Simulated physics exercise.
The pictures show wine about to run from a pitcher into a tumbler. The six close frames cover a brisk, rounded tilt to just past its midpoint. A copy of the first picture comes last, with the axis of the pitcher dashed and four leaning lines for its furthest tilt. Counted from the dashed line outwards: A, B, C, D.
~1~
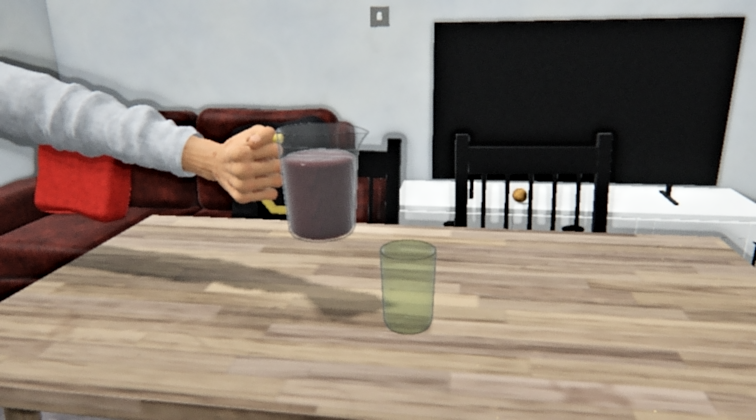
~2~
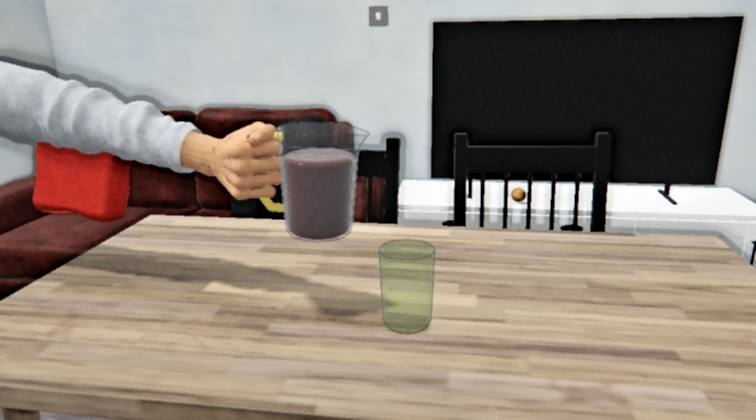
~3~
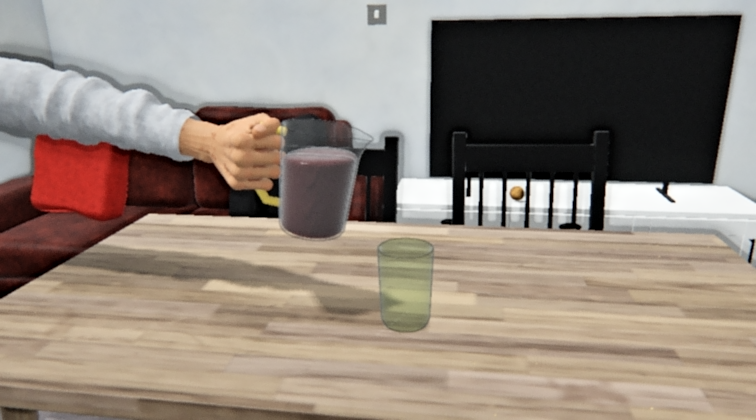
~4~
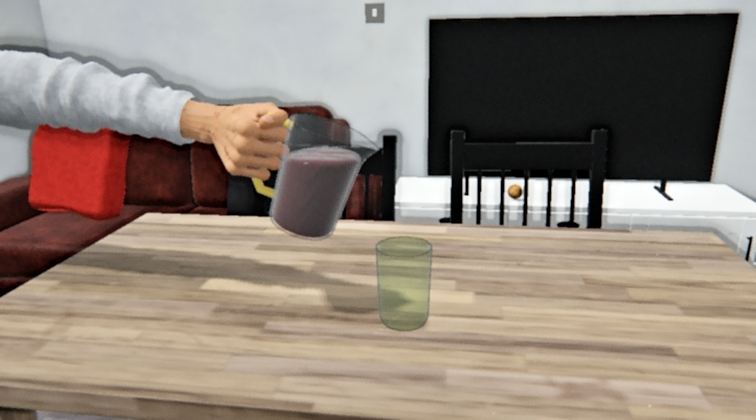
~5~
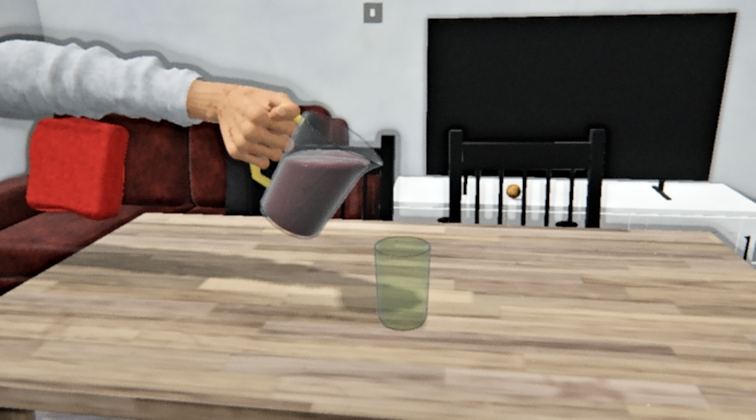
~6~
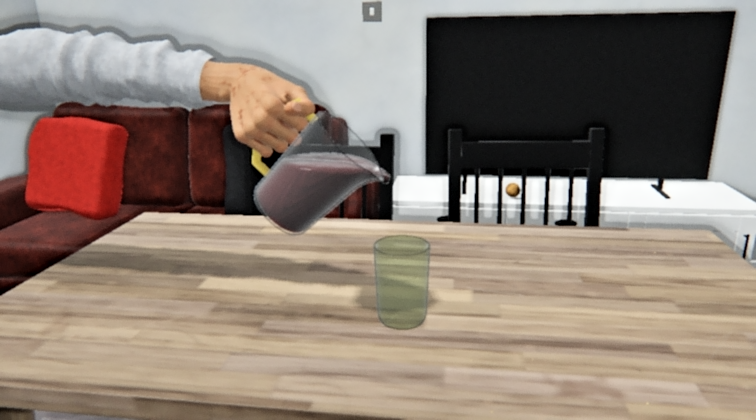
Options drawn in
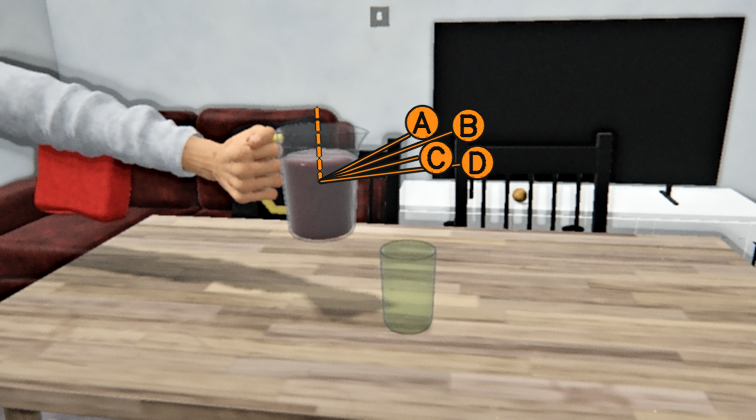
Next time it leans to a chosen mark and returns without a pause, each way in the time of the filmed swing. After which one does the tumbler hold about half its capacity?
A.
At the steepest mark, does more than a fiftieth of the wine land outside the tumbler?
Yes.
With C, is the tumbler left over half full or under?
Over half.
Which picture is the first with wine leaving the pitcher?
Picture 6.
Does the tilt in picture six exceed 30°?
Yes, it does.
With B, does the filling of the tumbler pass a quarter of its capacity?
Yes.
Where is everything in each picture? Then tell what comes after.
In the first frame, upright, lip at (367, 132); rim of the tumbler round (408, 249); nothing has left yet.
In the second frame, tipped about 2°, lip at (368, 134); nothing has left yet.
In the third frame, tipped about 9°, lip at (372, 139); nothing has left yet.
In the fourth frame, tipped about 19°, lip at (377, 149); nothing has left yet.
In the fifth frame, tipped about 32°, lip at (381, 163); nothing has left yet.
In the sixth frame, tipped about 46°, lip at (383, 179); wine is over the lip, down to (383, 179).
In orange, A at (409, 135); B at (452, 131); C at (418, 157); D at (460, 164).
With A, the tumbler ends with about 51 % of what it can hold; 3 % of the wine is spilt.
With B, the tumbler ends with about 73 % of what it can hold; 3 % of the wine is spilt.
With C, the tumbler ends with about 80 % of what it can hold; 12 % of the wine is spilt.
With D, the tumbler ends with about 89 % of what it can hold; 20 % of the wine is spilt.
